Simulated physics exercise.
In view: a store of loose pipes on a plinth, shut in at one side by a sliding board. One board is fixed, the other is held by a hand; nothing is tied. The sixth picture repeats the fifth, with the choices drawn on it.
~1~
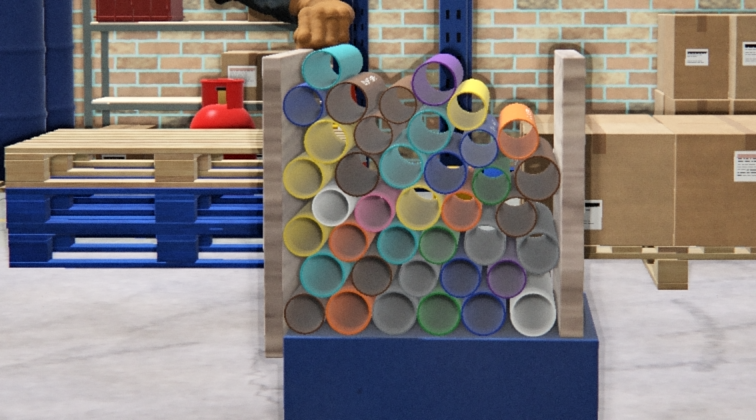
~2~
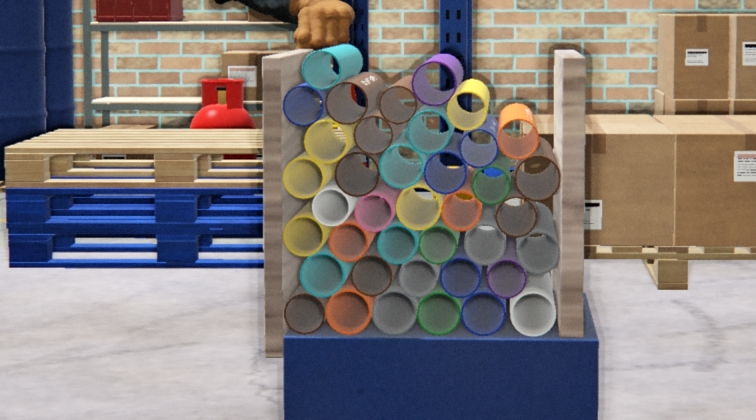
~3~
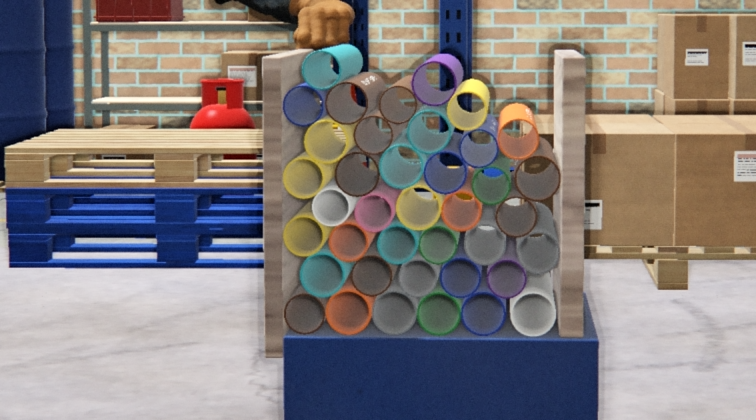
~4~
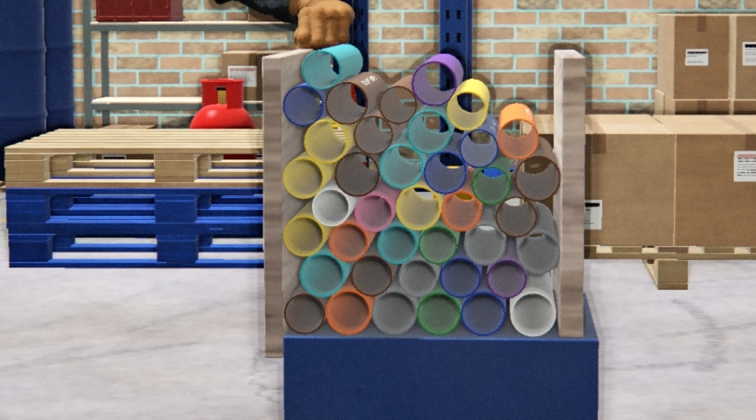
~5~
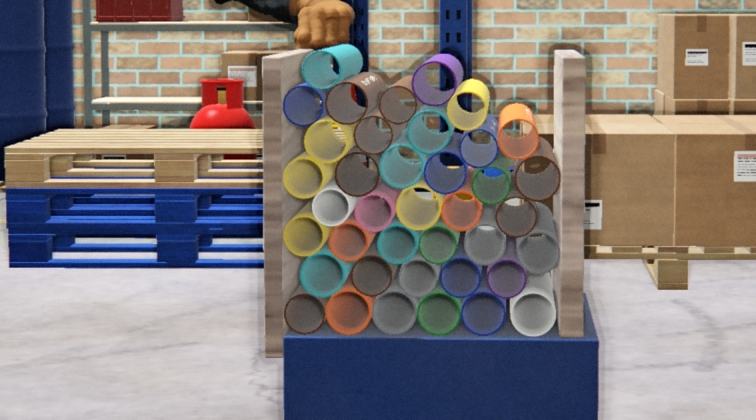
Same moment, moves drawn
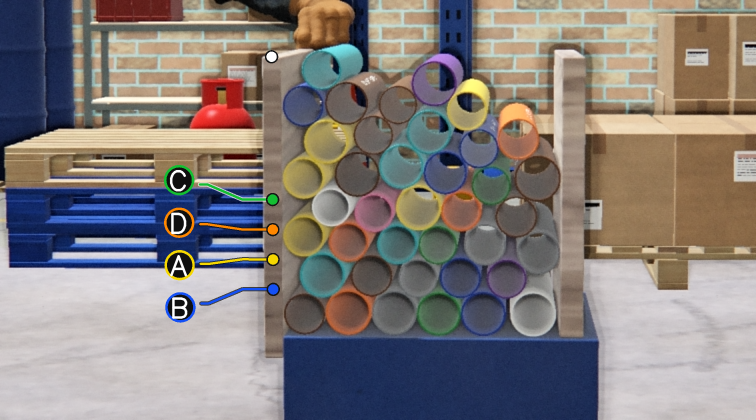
A hand stayed at the top left above a turquoise pipe, while a pile of loose, colourful pipes sat between two upright boards on a blue plinth, and nothing noticeably moved.
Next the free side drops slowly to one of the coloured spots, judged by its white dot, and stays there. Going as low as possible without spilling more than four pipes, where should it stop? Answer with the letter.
Stop at C.
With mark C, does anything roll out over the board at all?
At C: Yes.
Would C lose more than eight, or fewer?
At C, fewer than eight.
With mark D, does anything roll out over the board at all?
At D: Yes.
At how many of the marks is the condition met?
The number is one.
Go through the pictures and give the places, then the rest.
The first picture shows side board (295, 190); a brown pipe (305, 314); a white pipe (533, 313).
The second picture shows a white pipe (533, 313); a yellow pipe (304, 235).
The third picture shows a green pipe (438, 245); a yellow pipe (304, 178).
The fourth picture shows a blue pipe (445, 173); a blue pipe (479, 148).
The fifth picture shows a brown pipe (398, 104); side board (295, 190); a brown pipe (305, 314).
On the marked copy, A at (273, 259); B at (274, 289); C at (273, 200); D at (273, 230); the white dot at (272, 57).
With C. Early on, top of the board (282, 121).
Further on, top of the board (283, 195).
At the end, top of the board (283, 199), two out over the board.
As for the rest, A more than four out over the board; B more than four out over the board; D more than four out over the board.
